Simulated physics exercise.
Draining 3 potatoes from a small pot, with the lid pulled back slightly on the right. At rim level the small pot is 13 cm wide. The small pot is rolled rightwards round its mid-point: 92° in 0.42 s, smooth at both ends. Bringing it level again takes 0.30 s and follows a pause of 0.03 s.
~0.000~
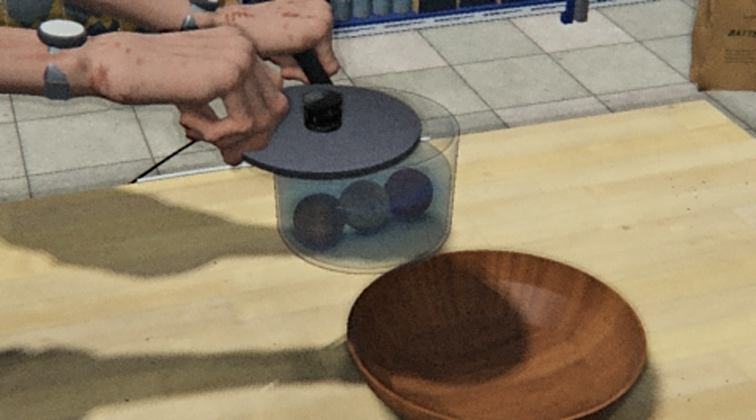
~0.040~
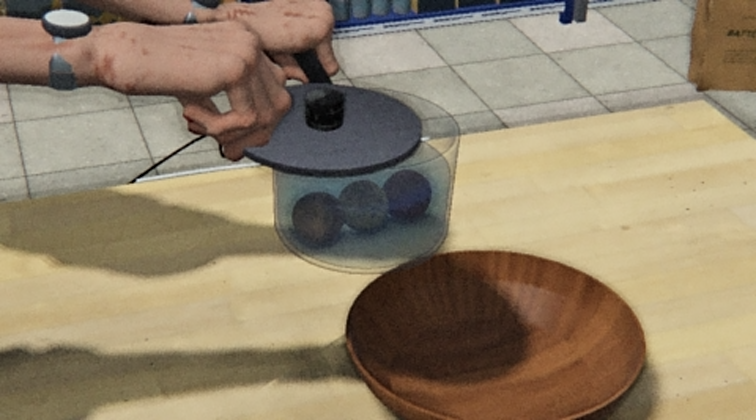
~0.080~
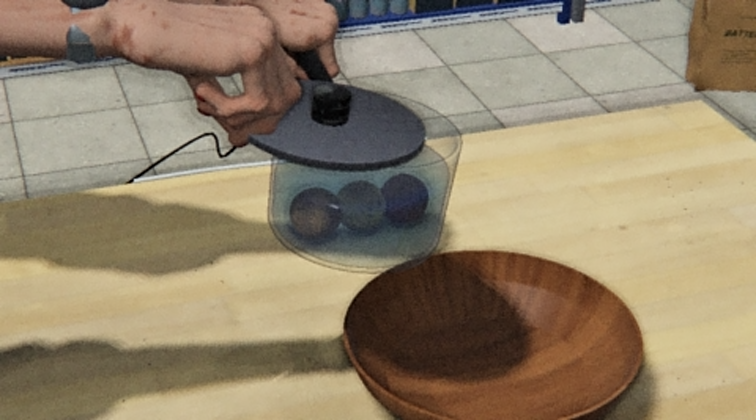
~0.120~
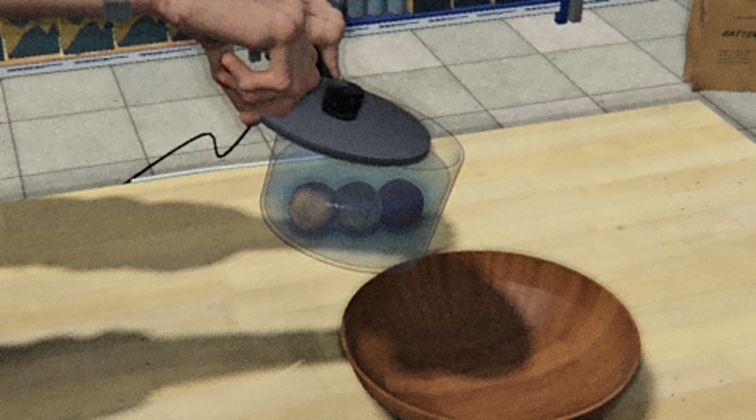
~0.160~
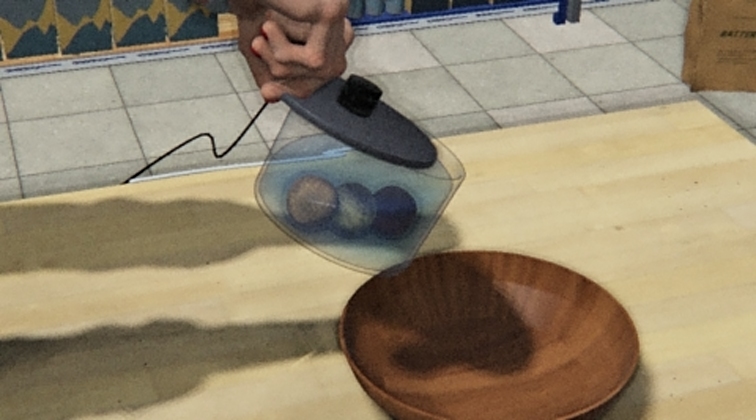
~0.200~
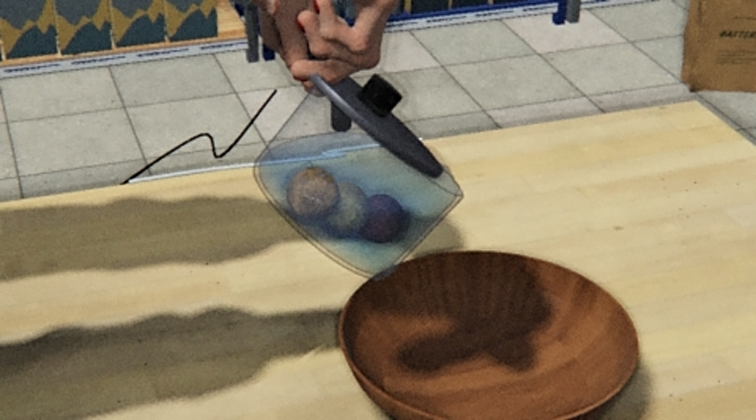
A clear pot holding three balls under a dark lid tilts steadily rightwards beside a wooden bowl.
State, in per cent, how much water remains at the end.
26 %.
Then, 0.34 s in, the tilt is 84° and 72 per cent of the water is still in the small pot.
Then, 0.44 s in, the tilt is 92° and 43 per cent of the water is still in the small pot.
Then, 0.55 s in, the tilt is 71° and 28 per cent of the water is still in the small pot.
Then, 0.66 s in, the tilt is 19° and 26 per cent of the water is still in the small pot.
Finally, 26 per cent of the water is still in the small pot.
